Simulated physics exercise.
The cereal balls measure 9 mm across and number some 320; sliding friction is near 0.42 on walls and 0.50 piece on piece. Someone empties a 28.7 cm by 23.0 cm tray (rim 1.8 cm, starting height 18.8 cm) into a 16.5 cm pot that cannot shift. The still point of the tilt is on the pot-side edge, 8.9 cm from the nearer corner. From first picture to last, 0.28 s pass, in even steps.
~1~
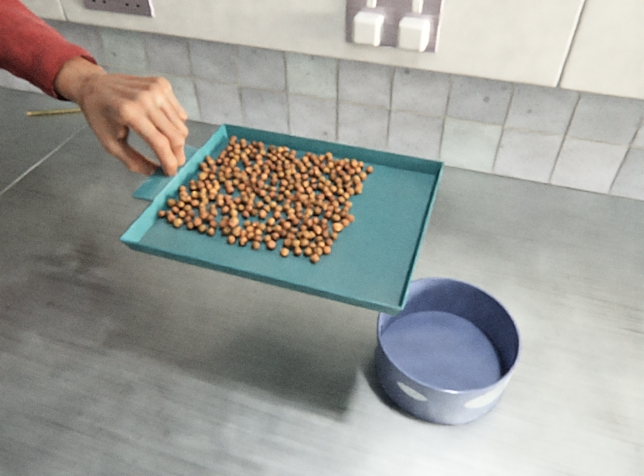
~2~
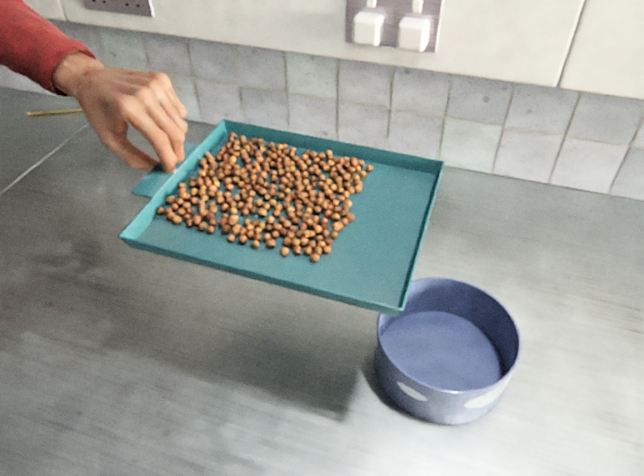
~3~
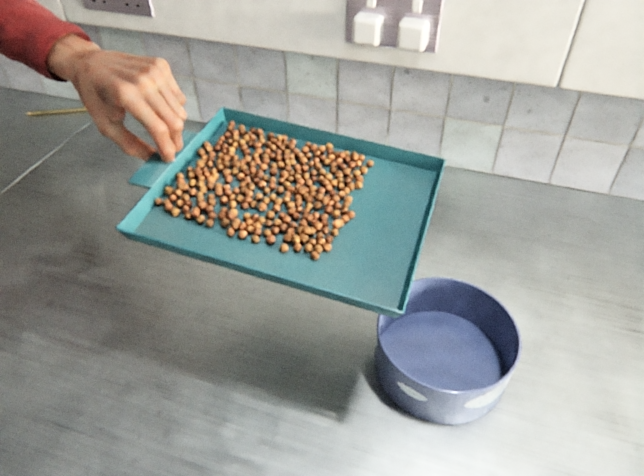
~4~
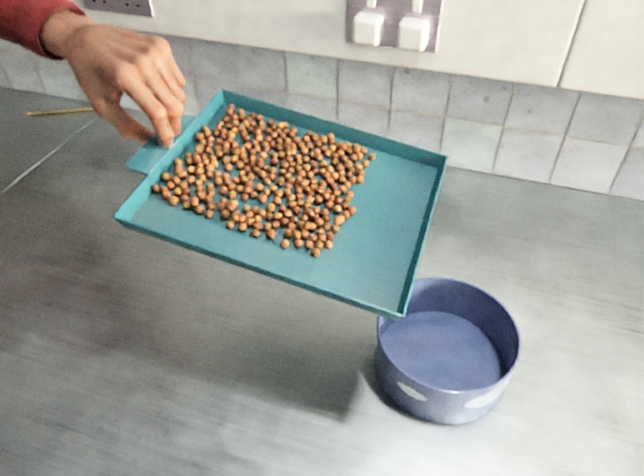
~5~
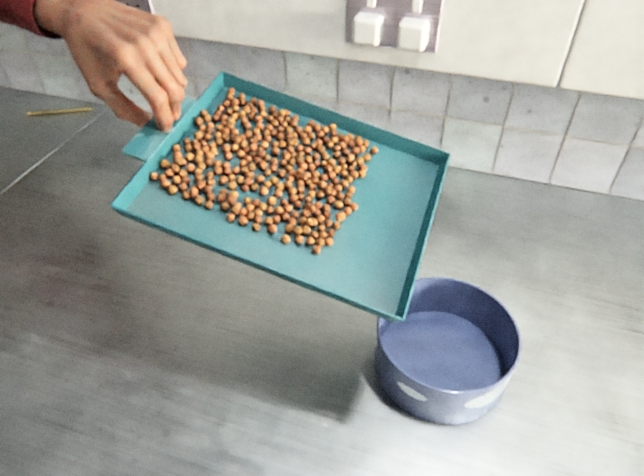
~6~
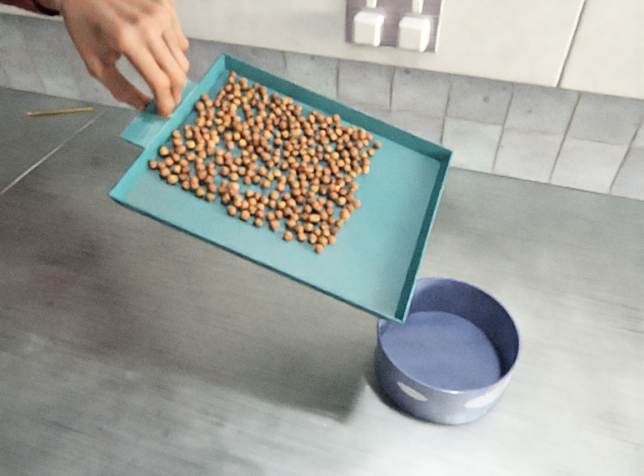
A hand in a red sleeve grips the left end of a teal tray covered with small brown balls, seen from above at an angle over a grey worktop. A blue-purple pot stands below the tray's right corner, with pale tiles and white switches behind. The hand steadily raises the left end, tilting the tray down toward the pot, while the balls stay spread in place and the camera remains still.
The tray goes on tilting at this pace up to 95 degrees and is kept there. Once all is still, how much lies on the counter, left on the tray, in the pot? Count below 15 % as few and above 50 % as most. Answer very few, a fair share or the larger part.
Counter: The larger part, tray: Very few, pot: A fair share.
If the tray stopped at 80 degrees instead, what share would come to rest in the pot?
In that case some 30 per cent.
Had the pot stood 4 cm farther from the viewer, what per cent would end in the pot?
Then about 10 per cent.
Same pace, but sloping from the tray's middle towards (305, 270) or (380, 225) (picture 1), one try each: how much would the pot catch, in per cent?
Some 10 and 60 per cent.
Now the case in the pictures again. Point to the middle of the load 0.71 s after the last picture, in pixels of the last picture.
At about (415, 385).
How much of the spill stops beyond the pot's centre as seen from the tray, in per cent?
Roughly 50 per cent.
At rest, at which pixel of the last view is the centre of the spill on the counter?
Around (418, 460).
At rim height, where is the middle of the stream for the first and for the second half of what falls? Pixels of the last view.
At about (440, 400), then at (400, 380).
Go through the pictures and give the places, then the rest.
Tray tilt 0 degrees, front corners at (127, 236) and (398, 303); middle of the pieces at (273, 190); pot at (448, 329), in the first frame.
Tray tilt 1 degrees, front corners at (127, 234) and (398, 303); middle of the pieces at (273, 188), in the second frame.
Tray tilt 4 degrees, front corners at (124, 226) and (398, 306), lowest corner right front; middle of the pieces at (272, 181), in the third frame.
Tray tilt 9 degrees, front corners at (121, 214) and (399, 309), lowest corner right front; middle of the pieces at (273, 171), in the fourth frame.
Tray tilt 14 degrees, front corners at (119, 203) and (399, 312), lowest corner right front; middle of the pieces at (274, 162), in the fifth frame.
Tray tilt 19 degrees, front corners at (117, 193) and (399, 315), lowest corner right front; middle of the pieces at (276, 153); pot at (448, 329), in the sixth frame.
Then, 0.43 s after the last picture, tilt 56 degrees; the tray holds 95 %, the pot 0 %.
Then, 0.71 s after the last picture, tilt 80 degrees; the tray holds 40 %, the pot 20 %.
Then, 1.09 s after the last picture, tilt 95 degrees; the tray holds 0 %, the pot 30 %.
In the end, counter 70 %, tray 0 %, pot 30 %.
